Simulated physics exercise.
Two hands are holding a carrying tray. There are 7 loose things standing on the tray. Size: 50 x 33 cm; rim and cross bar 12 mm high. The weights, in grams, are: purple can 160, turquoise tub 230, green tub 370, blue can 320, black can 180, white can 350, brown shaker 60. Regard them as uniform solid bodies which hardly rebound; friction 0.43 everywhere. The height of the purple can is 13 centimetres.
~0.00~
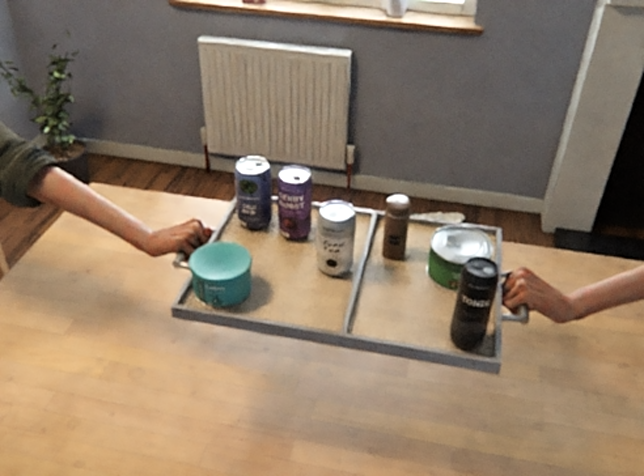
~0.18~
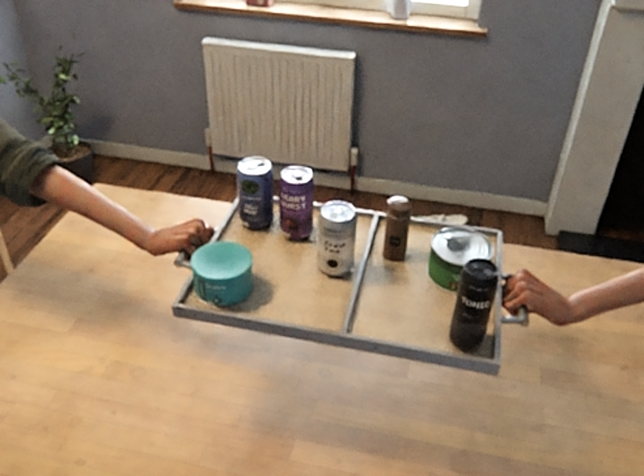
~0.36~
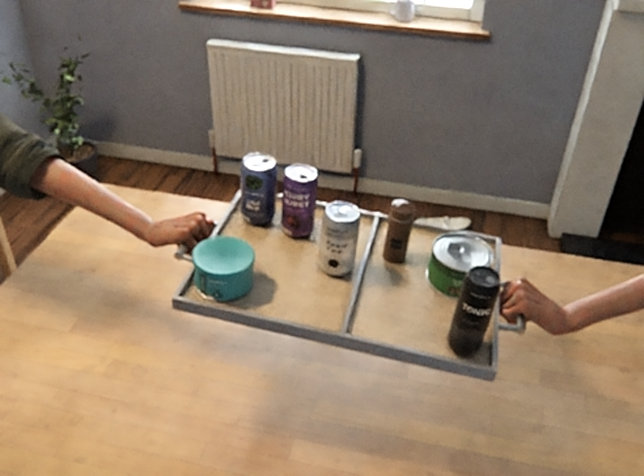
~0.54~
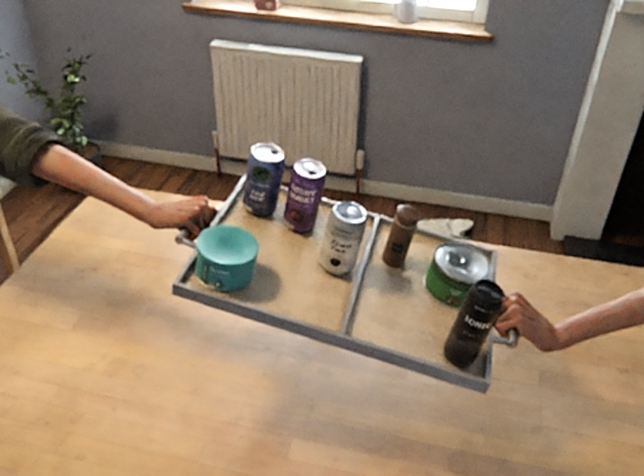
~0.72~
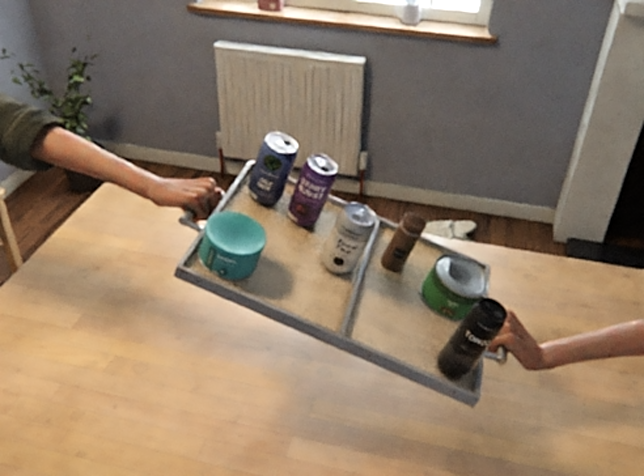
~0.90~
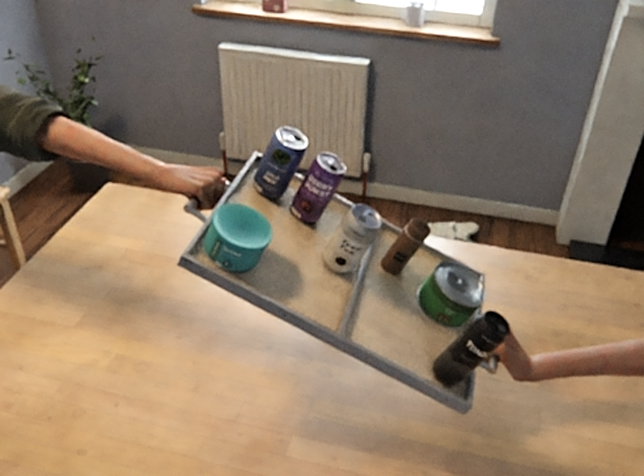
Above a wooden table in a room, two hands holding a tray of cans and tubs, steadily tilting its right side down.
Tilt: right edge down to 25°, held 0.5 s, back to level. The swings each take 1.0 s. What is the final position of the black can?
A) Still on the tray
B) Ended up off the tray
The answer is B.
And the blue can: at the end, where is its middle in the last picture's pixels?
End point: Approx. (392, 209).
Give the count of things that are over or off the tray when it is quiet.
Total count: 4.
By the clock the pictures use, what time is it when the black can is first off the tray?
It happens at about 1.1 s.
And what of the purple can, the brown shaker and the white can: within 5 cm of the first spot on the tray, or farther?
Well, the purple can winds up somewhere else; the brown shaker winds up somewhere else; and the white can remains where it was.
Around 1.20 s, tray at 25°, right edge down; black can now off the tray; brown shaker tipped 45° against what carries it; blue can shifted 2 cm.
Around 1.50 s, tray at 25°, right edge down; brown shaker on its side; blue can shifted 7 cm; purple can shifted 7 cm.
Around 1.90 s, tray at 20°, right edge down; brown shaker on its side; blue can tipped 15° against what carries it; purple can tipped 14° against what carries it.
Around 2.20 s, tray at 8°, right edge down; purple can on its side; blue can on its side; brown shaker on its side.
Finally (3.3 s), off the tray, black can; on their side or leaning hard on the tray, purple can, blue can and brown shaker; not toppled but over 5 cm from the start, turquoise tub; the other 2 still in place (within 5 cm). In the last view, black can near (595, 464).
